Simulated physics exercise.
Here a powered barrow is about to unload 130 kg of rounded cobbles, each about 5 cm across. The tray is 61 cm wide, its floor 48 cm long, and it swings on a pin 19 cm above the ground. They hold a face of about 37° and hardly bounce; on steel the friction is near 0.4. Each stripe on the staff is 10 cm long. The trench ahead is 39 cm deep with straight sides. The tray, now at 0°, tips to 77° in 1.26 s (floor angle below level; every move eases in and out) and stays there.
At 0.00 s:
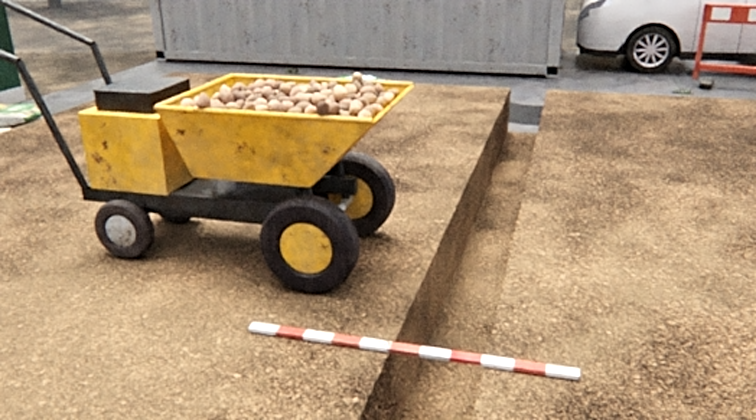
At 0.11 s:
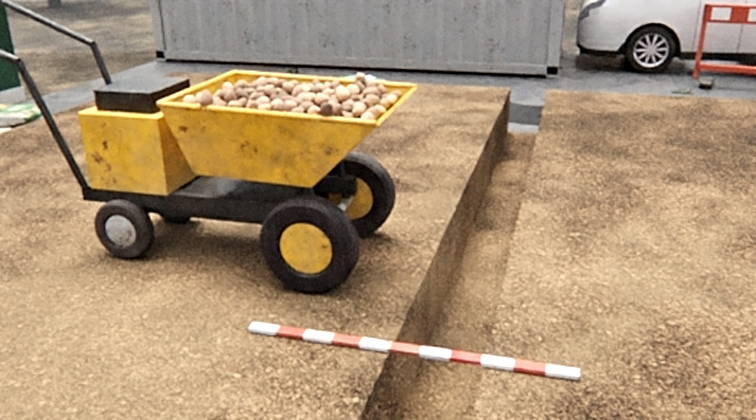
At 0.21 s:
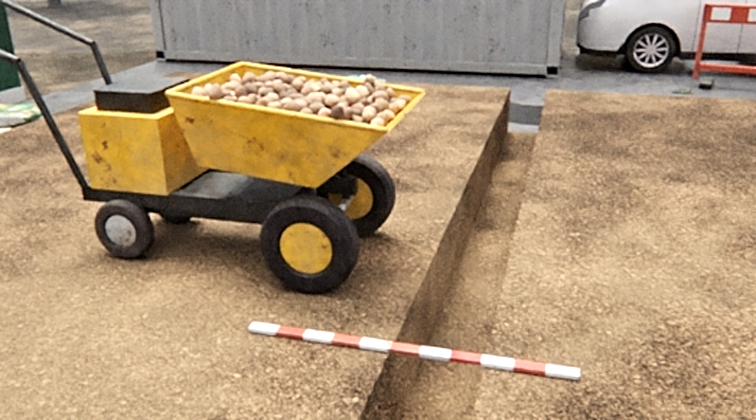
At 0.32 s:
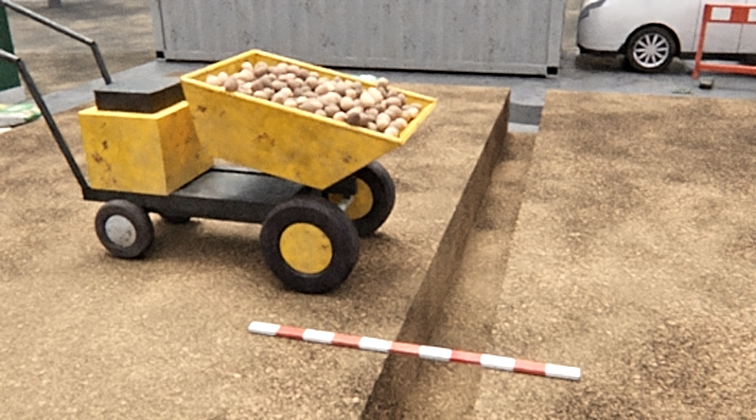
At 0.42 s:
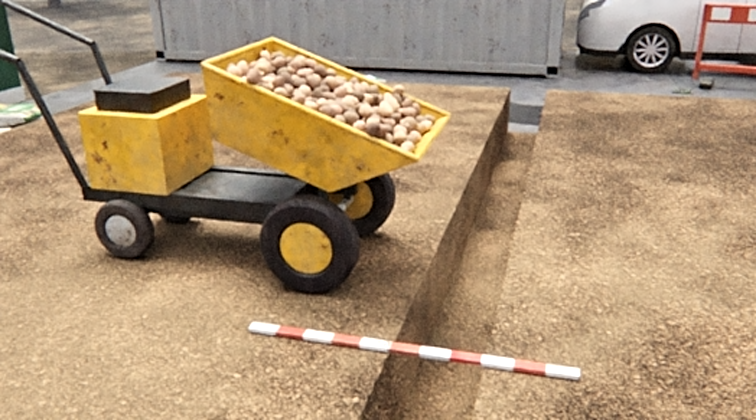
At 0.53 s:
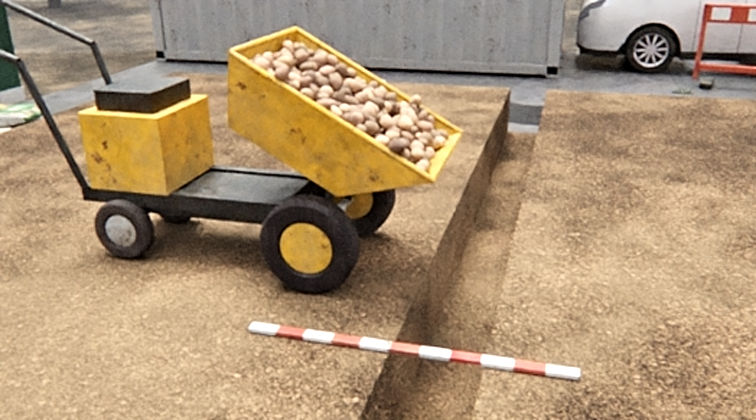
A yellow powered barrow standing beside a straight-sided trench, its tray of rounded cobbles tilting steadily steeper down to the right.
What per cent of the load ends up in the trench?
Some 59 per cent of it.
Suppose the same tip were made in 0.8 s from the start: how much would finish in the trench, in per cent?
In that case some 55 per cent.
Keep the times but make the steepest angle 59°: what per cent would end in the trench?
Then about 60 per cent.
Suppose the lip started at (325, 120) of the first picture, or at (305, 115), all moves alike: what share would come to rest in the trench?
First some 100, then 80 per cent.
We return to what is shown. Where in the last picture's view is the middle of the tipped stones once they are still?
Their middle is at about (493, 329).
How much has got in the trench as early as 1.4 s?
Some 30 per cent.
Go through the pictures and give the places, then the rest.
The first frame shows lip at (373, 122), floor tilted 0°, highest stones at (345, 90).
In the second frame, the tray is at 2°, its lip at (377, 124); the top of the load is at (323, 90); the stones move at 0.2 m/s on average.
In the third frame, the tray is at 6°, its lip at (387, 131); the top of the load is at (269, 83); the stones move at 0.4 m/s on average.
The fourth frame shows lip at (402, 143), floor tilted 12°, highest stones at (271, 73); the stones move at 0.6 m/s on average.
The fifth frame shows lip at (418, 160), floor tilted 20°, highest stones at (269, 63); the stones move at 0.7 m/s on average.
In the sixth frame, the tray is at 29°, its lip at (433, 181); the top of the load is at (292, 54); the stones move at 0.7 m/s on average.
After 0.9 s the floor is at 65°; 98 % in the tray, 2 % in the trench; the foremost stones are at (495, 246).
After 1.4 s the floor is at 77°; 39 % in the tray, 30 % in the trench, 31 % past the trench; the foremost stones are at (643, 306).
After 1.7 s the floor is at 77°; 7 % in the tray, 52 % in the trench, 41 % past the trench; the foremost stones are past the picture's edge.
After 3.7 s the floor is at 77°; 0 % in the tray, 59 % in the trench, 41 % past the trench; the foremost stones are past the picture's edge.
